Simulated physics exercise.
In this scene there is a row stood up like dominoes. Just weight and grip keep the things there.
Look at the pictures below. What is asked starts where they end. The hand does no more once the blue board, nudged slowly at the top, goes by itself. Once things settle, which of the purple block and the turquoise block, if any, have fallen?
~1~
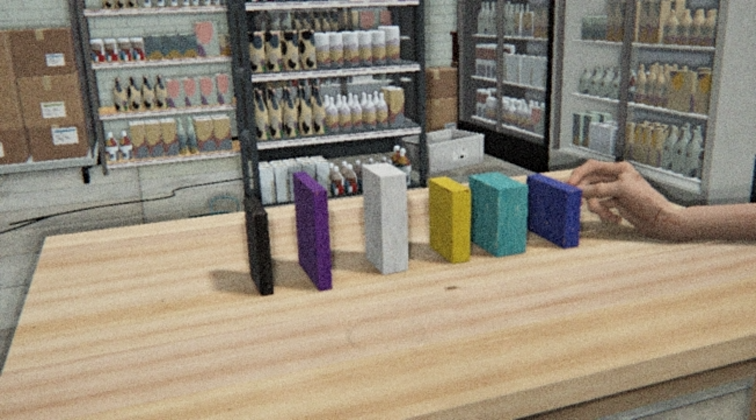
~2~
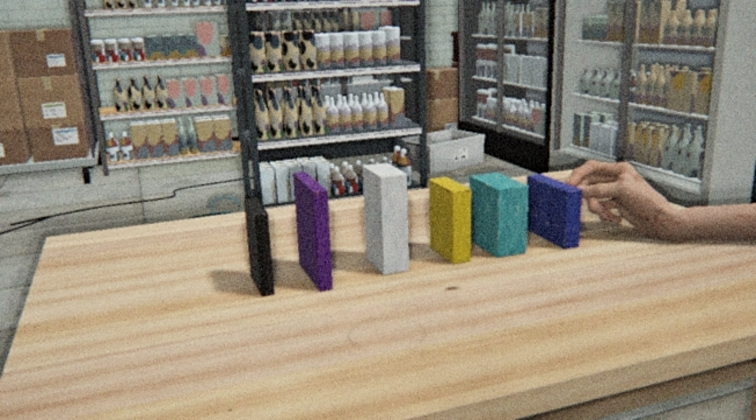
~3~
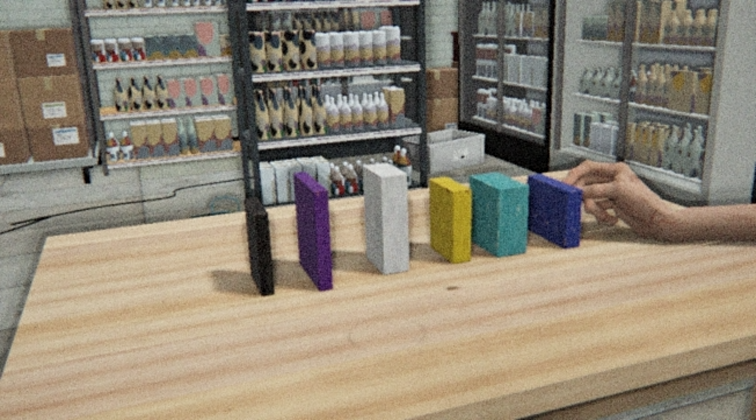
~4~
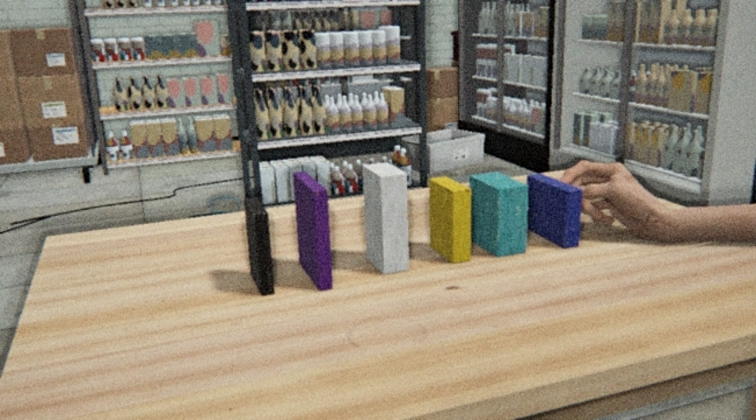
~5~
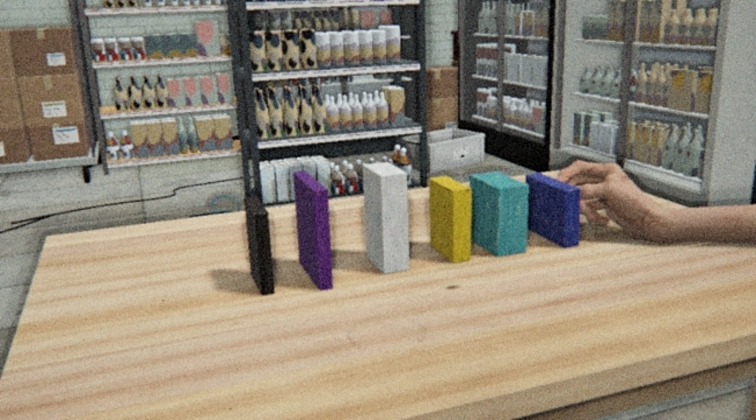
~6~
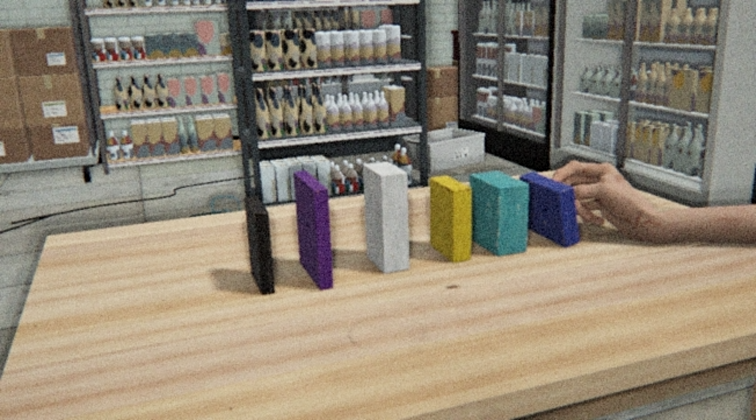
The purple block is going to stand firm; the turquoise block is going to stand firm.
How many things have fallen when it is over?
1 of them.
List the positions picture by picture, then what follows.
The first picture shows purple block (311, 230); turquoise block (497, 214).
The second picture shows white block (385, 218); yellow block (450, 220).
The third picture shows white block (385, 218); yellow block (450, 220).
The fourth picture shows white block (385, 218); yellow block (450, 220).
The fifth picture shows blue board 2° over; white block (385, 217); yellow block (450, 219).
The sixth picture shows blue board 10° over; purple block (312, 229); turquoise block (498, 213).
Then, 0.20 s after the last picture, blue board 35° over.
Then, 0.50 s after the last picture, blue board 91° over.
At rest, all 4 in place. Seen from the same camera at the end, purple block near (312, 229), turquoise block near (493, 213).
